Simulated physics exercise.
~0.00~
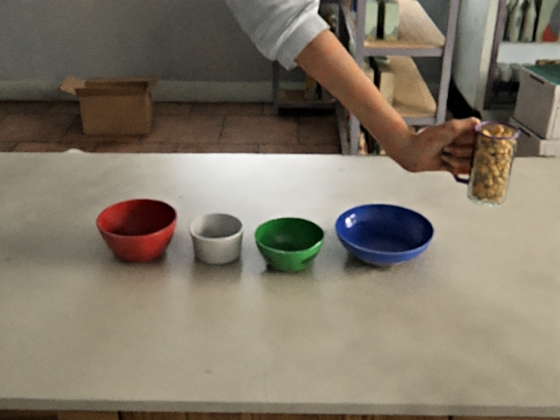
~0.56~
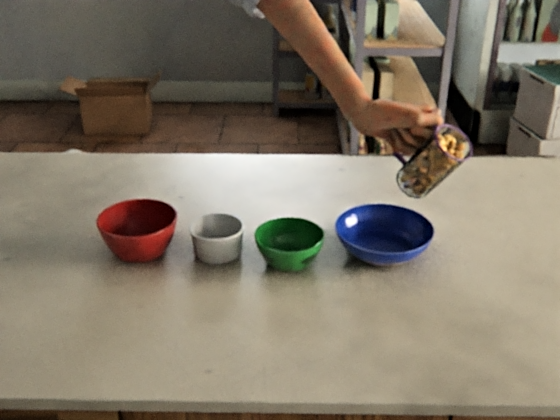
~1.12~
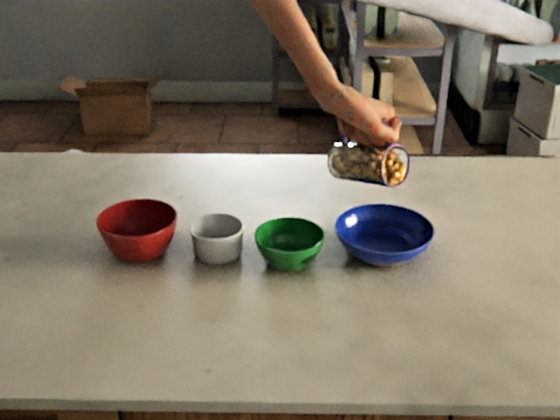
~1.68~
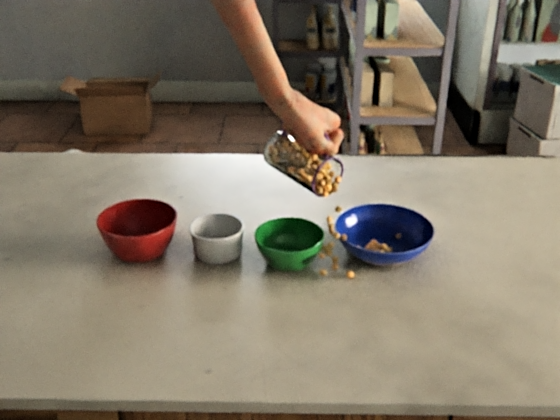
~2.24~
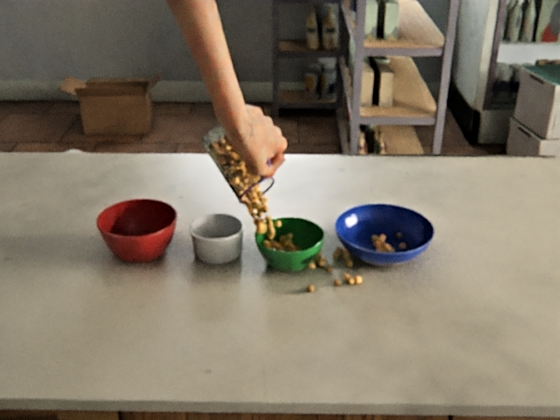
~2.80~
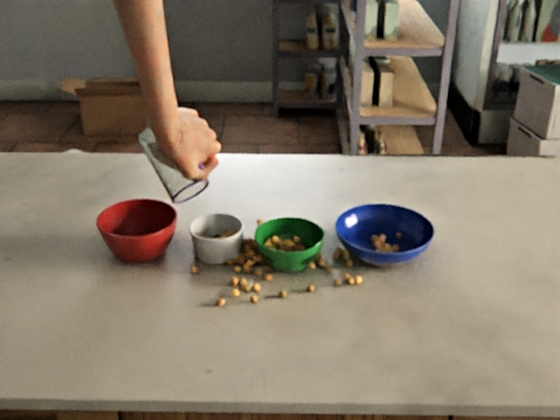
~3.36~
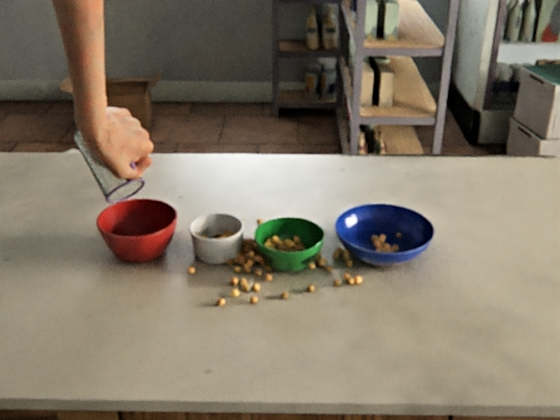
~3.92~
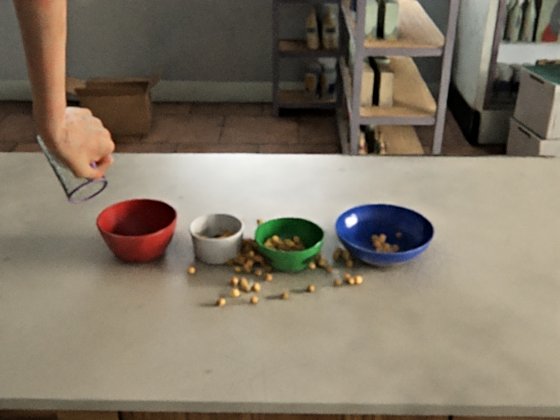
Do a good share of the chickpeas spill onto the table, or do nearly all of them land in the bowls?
A good share of the chickpeas spill onto the table. Many others land in the green bowl and the white dish, while the blue bowl gets only a few and the red bowl stays empty.
A hand moves a cup left, spilling chickpeas into three bowls and onto the table.
